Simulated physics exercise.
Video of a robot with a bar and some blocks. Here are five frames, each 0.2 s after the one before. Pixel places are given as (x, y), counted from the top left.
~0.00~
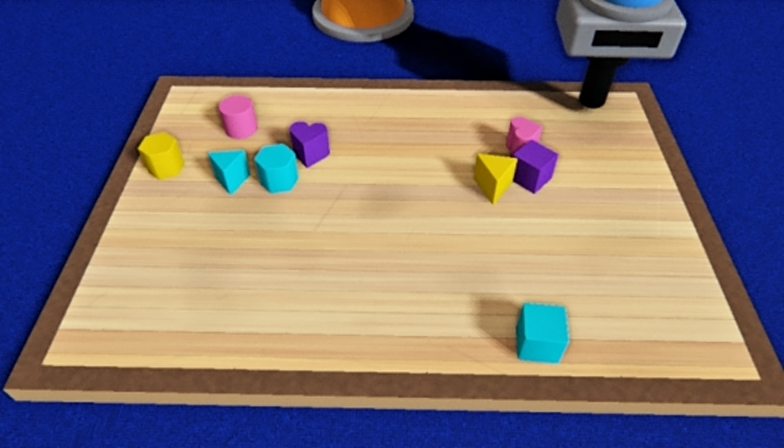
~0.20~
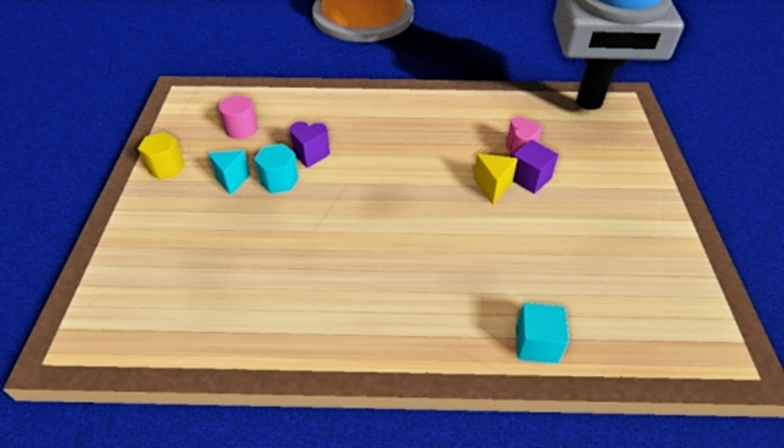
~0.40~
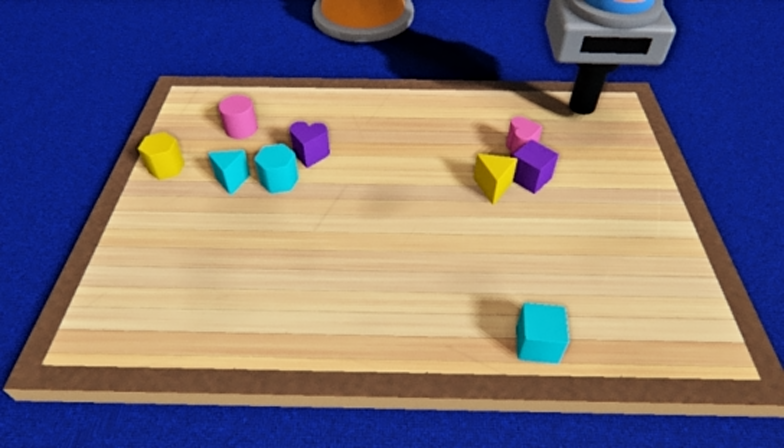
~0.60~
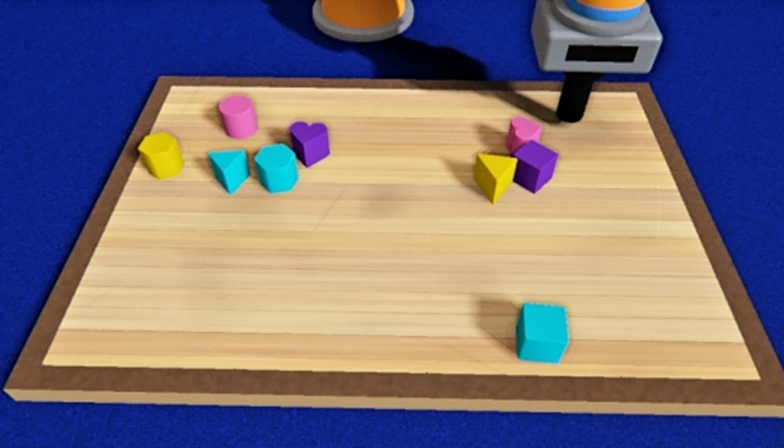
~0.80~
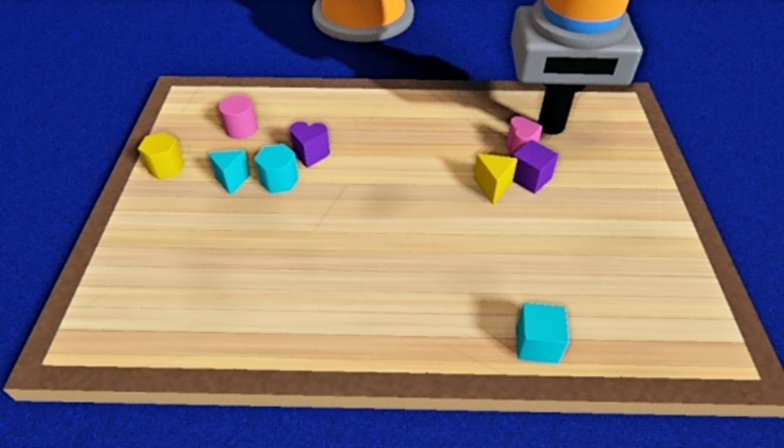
On a wooden board, a robot arm's black bar moves a short way left and nearer beside still, coloured blocks.
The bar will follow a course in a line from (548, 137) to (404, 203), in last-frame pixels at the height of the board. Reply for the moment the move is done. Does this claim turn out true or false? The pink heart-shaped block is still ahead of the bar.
That statement is accurate.
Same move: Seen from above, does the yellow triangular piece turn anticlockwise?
Yes, that is what happens.
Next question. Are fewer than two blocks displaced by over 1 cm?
My answer is yes.
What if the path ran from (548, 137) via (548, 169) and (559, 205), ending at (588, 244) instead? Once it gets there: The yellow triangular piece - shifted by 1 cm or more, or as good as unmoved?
It gets moved.
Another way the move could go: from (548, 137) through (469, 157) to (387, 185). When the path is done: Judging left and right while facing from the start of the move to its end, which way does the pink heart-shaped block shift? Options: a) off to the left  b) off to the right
The answer is a.
The first path, step by step. One third of the way, bar (505, 148); pink heart-shaped block (484, 141), turned 20° clockwise.
Two thirds of the way, bar (456, 170); yellow triangular piece (494, 166), turned 30° anticlockwise; pink heart-shaped block (430, 160), turned 40° clockwise.
At the end, bar (404, 194); yellow triangular piece (494, 166), turned 30° anticlockwise; pink heart-shaped block (373, 179), turned 65° clockwise; purple square piece still.
